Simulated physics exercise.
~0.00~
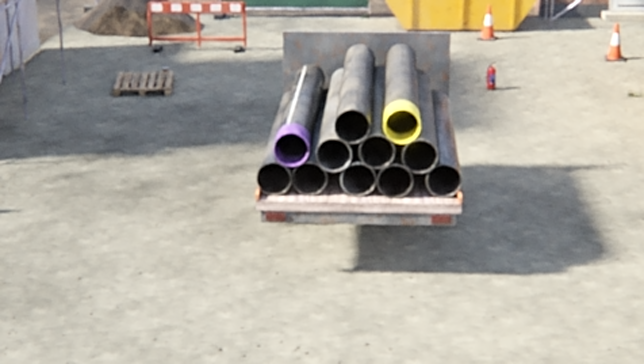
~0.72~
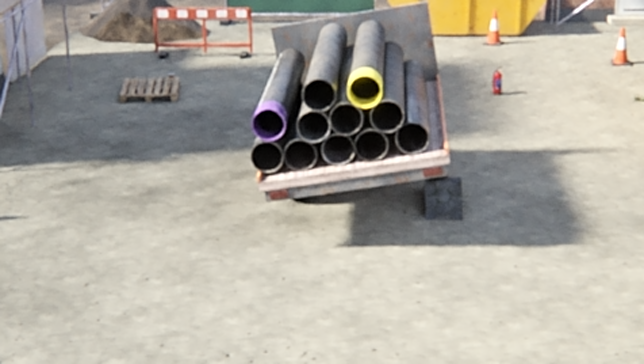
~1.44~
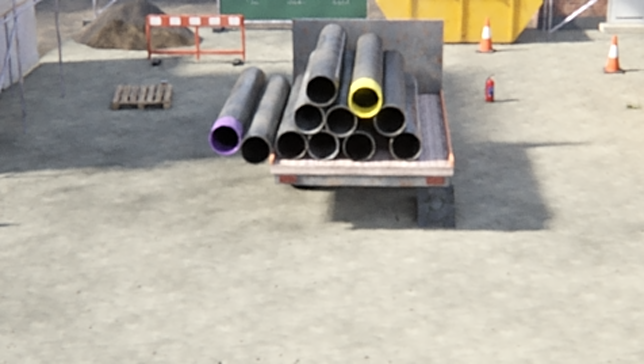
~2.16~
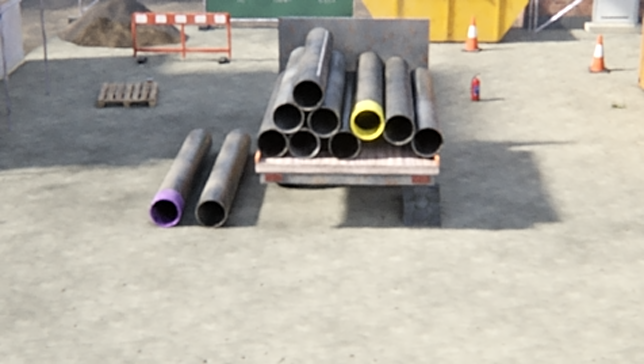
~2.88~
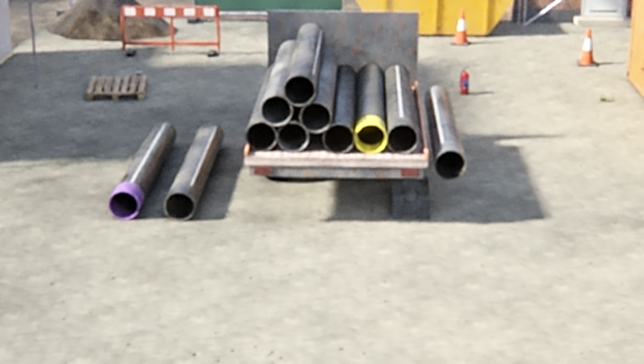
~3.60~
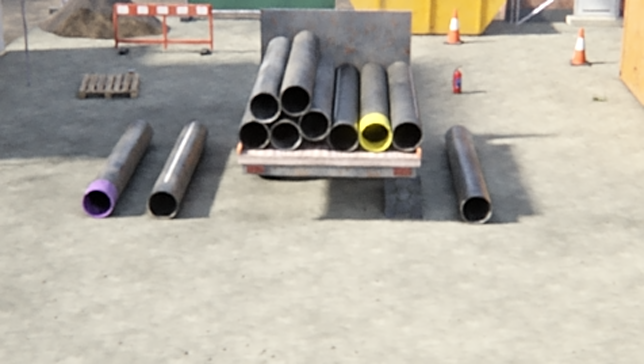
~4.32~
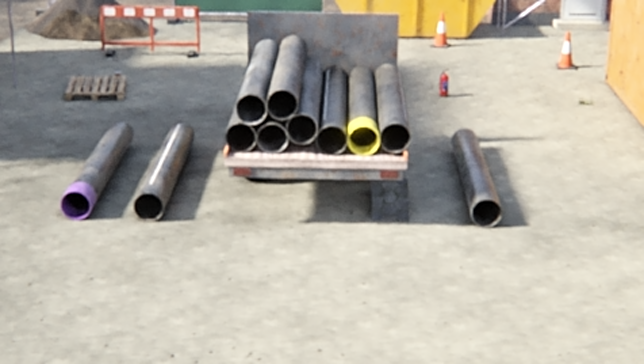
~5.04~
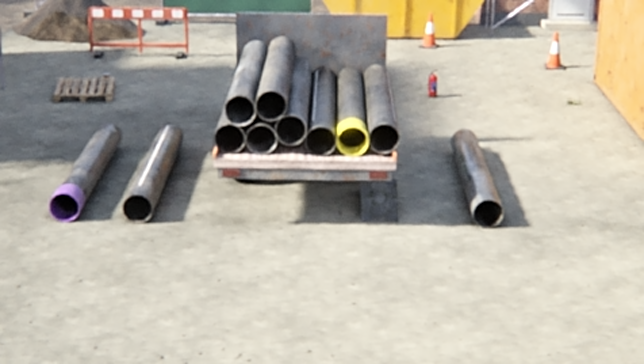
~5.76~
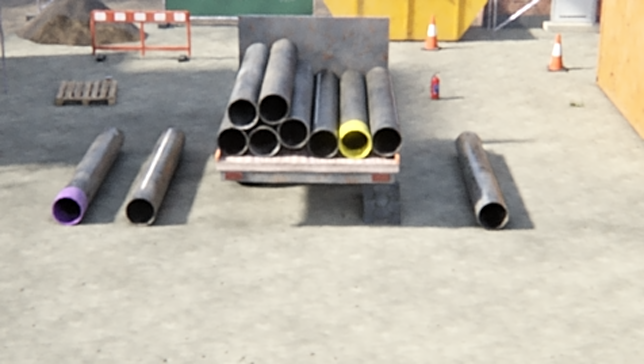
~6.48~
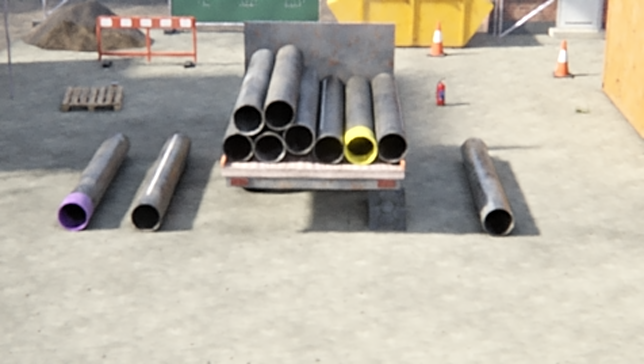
A stack of dark pipes, seen end-on from slightly above, sits on a flat deck in a sunlit yard, one pipe ringed in purple on the left and another in yellow on the upper right. Behind are a red-and-white barrier, a pallet, traffic cones and a yellow skip. The deck tilts down to the left, then levels as the purple-ringed pipe and its neighbour slide off the left side onto the ground. The yellow-ringed pipe settles lower, and another pipe drops off the right side. Finally, three pipes lie on the ground while the yellow-ringed one remains aboard with the rest.
